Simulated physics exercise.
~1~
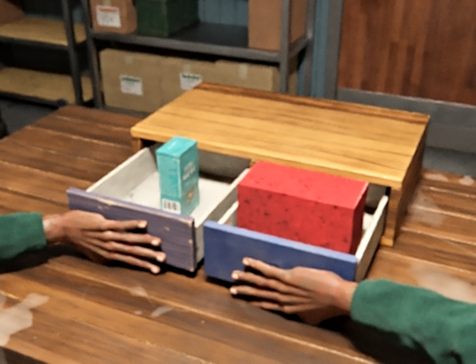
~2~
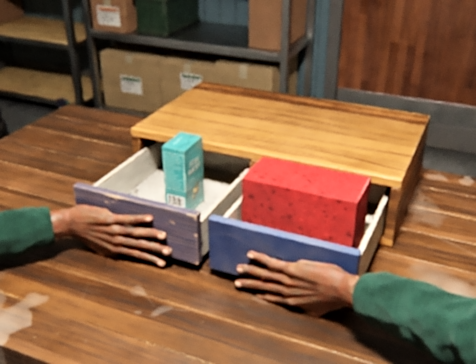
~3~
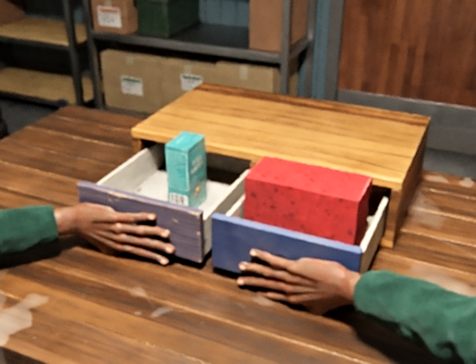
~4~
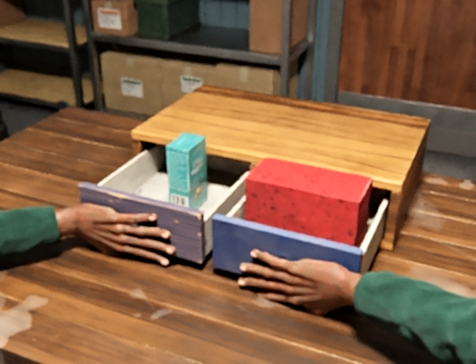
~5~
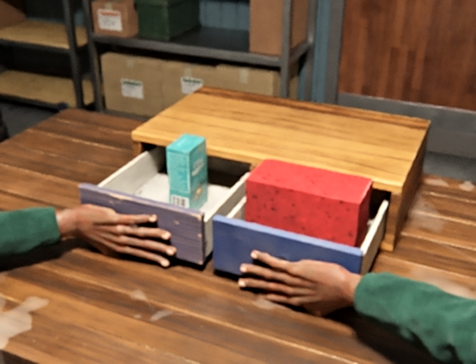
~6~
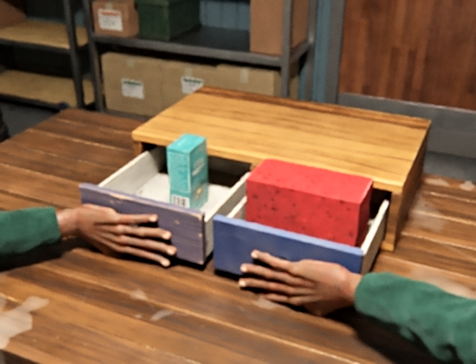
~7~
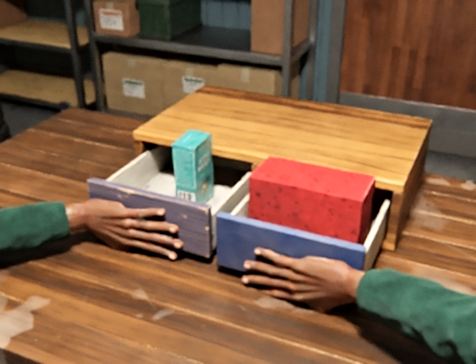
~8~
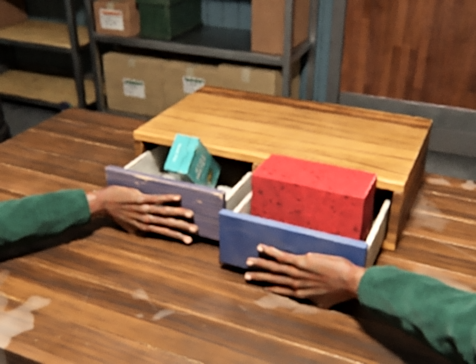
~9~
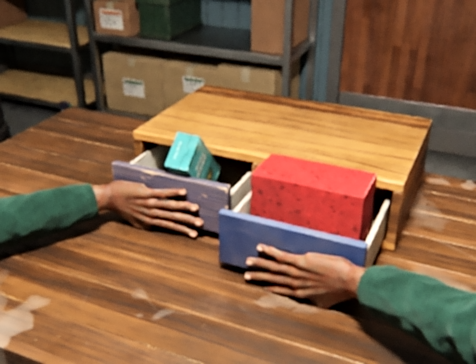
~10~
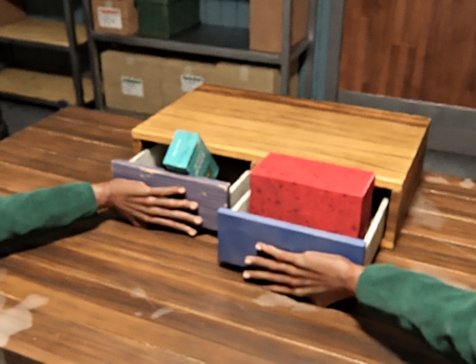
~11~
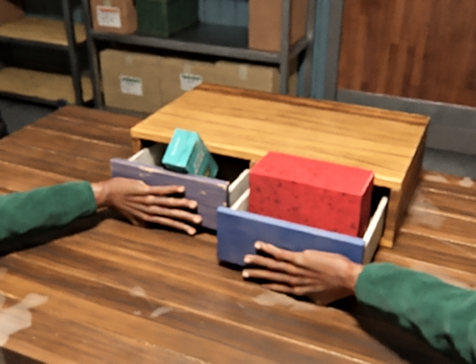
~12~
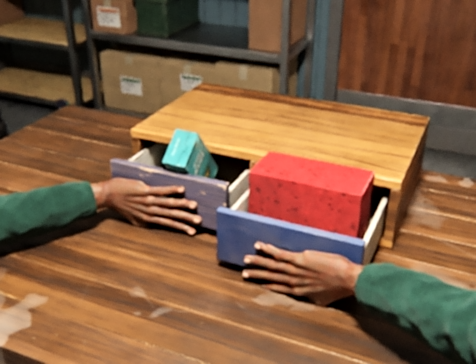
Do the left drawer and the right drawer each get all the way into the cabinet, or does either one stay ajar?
Neither drawer gets all the way in. The left drawer stays ajar with the turquoise carton leaning in it, and the right drawer stays ajar with the red block still upright.
We see two hands on the open drawers of a low wooden cabinet, a turquoise carton in the left and a red block in the right. The left drawer slides partway in and the carton tips into a lean, while the right barely moves; both end ajar.
